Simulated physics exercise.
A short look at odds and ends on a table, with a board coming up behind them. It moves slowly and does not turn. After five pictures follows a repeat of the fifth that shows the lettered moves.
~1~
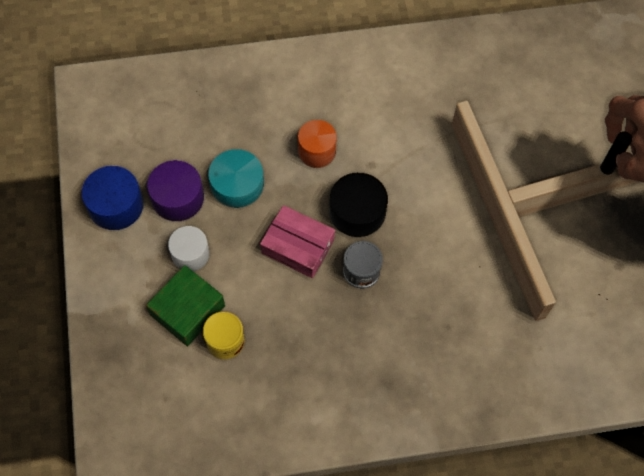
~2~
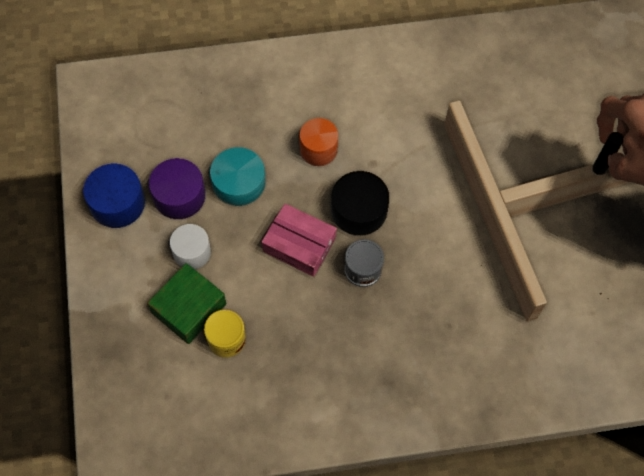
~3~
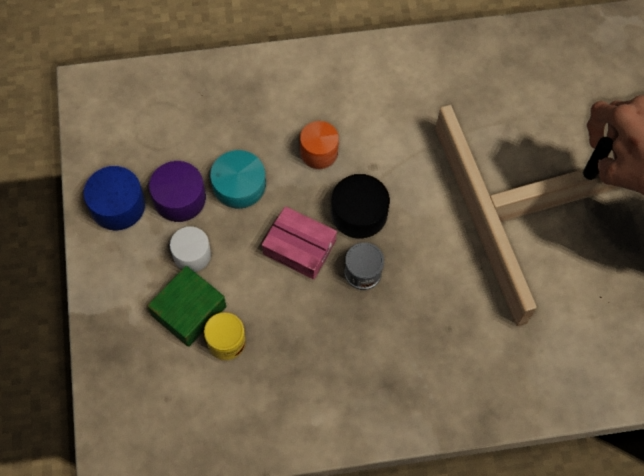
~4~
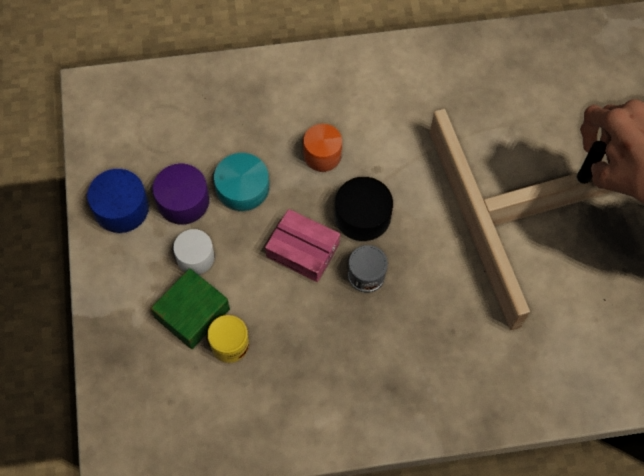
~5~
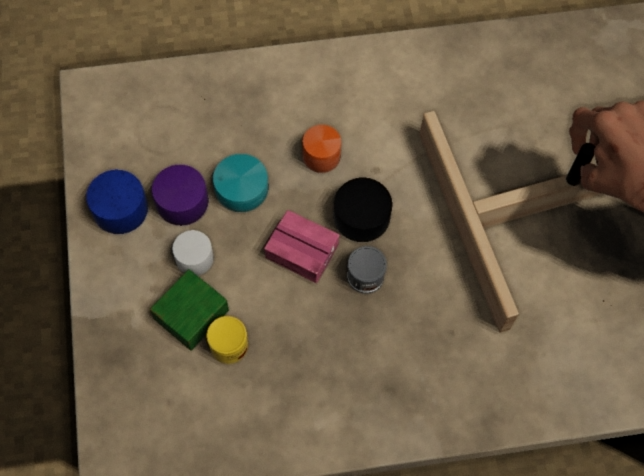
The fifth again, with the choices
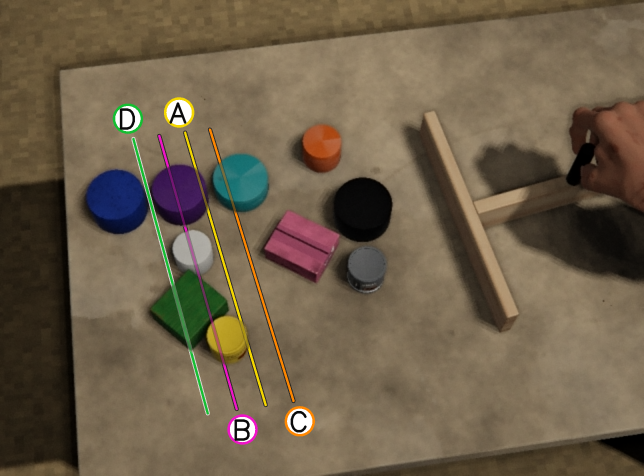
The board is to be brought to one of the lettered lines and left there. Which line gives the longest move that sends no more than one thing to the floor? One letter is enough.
D is the last line within the limit.
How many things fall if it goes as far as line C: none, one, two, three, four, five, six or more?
The count is none.
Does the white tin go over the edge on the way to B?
No.
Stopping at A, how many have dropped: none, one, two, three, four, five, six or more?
In all, none.
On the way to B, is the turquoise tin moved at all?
Yes.
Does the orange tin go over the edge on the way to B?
By then, no.
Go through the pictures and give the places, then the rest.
The first picture shows black pot (358, 204); turquoise tin (237, 178); white tin (189, 249).
The second picture shows board (496, 198); green block (188, 304).
The third picture shows board (486, 203); pink box (299, 243).
The fourth picture shows board (480, 207); orange tin (323, 148).
The fifth picture shows board (469, 209); grey tin (366, 270); black pot (362, 209); turquoise tin (241, 183).
On the marked copy, A at (223, 261); B at (196, 264); C at (249, 257); D at (168, 268).
Following D. Soon after the start, board (362, 223); orange tin (306, 153); grey tin (349, 275).
Later, board (255, 237); blue pot (102, 202); green block (160, 334).
In the end, board (169, 248); white tin (78, 294); blue pot (73, 197); none fallen.
As for the rest, A is within the limit but short; B is within the limit but short; C is within the limit but short.
